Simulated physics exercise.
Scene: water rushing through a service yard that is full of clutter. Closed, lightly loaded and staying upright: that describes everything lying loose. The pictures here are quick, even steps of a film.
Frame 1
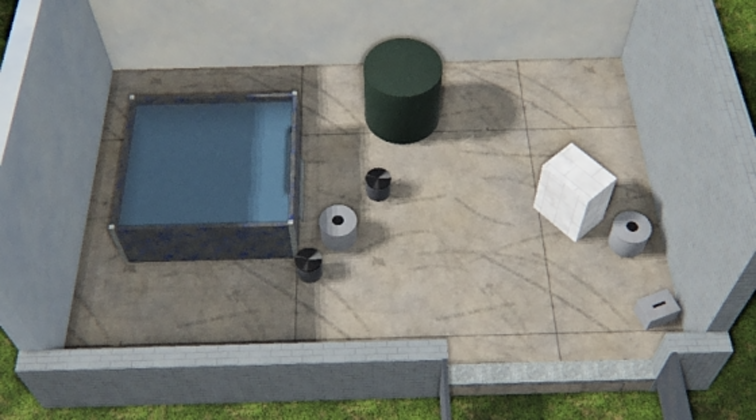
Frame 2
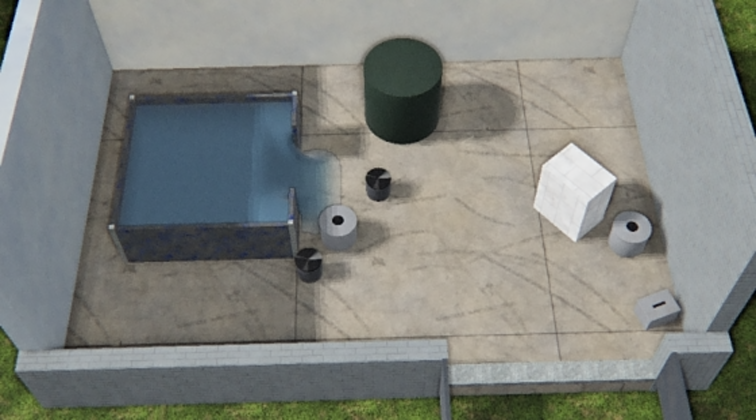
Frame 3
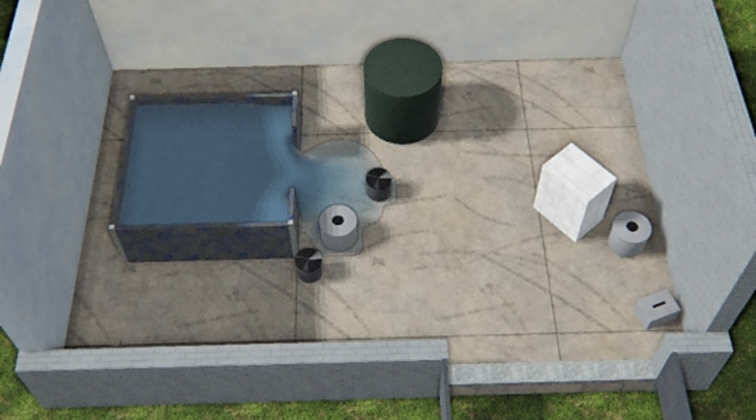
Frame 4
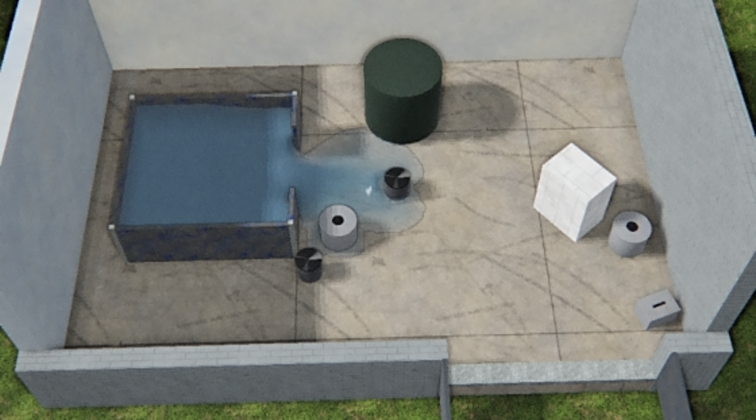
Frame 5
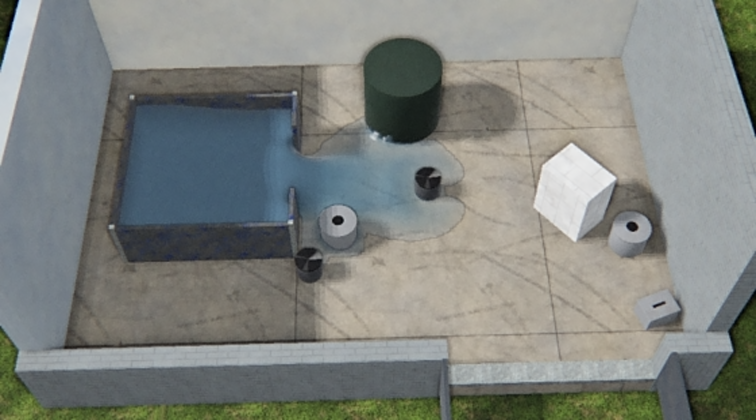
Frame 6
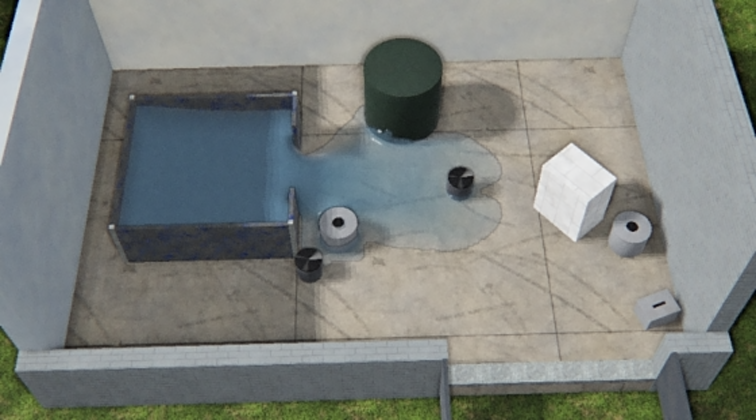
Water rushes from a gap in the tank's right side and pushes one dark pail rightward.
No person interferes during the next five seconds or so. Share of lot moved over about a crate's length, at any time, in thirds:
The things swept well aside make up a third to two thirds.
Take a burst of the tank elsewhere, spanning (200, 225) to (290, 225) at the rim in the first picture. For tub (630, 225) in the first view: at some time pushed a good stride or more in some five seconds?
Travels that far.
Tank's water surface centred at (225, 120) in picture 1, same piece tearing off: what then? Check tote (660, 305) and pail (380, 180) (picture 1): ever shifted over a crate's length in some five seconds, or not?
The first one covered the distance, the second covered the distance.
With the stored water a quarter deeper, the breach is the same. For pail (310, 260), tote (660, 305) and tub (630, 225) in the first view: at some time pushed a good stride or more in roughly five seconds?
One after the other: Short of that, that far or more, not that far.
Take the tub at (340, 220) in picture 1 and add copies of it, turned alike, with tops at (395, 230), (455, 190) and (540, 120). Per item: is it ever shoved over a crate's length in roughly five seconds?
Per listing: Cleared out, cleared out, cleared out.
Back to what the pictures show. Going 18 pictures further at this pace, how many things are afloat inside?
1 of them.
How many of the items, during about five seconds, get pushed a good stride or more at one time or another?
The total is 2.
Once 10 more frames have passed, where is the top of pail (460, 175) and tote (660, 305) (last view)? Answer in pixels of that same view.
They end up close to (633, 118) and close to (677, 333).
A moment on, 1 of 5 are well off their spots; 0 afloat.
Next, 1 of 5 are well off their spots; 2 afloat.
Later, 2 of 5 are well off their spots; 1 afloat.
In the end, 2 of 5 are well off their spots, and 2 have been at some point; 2 afloat.
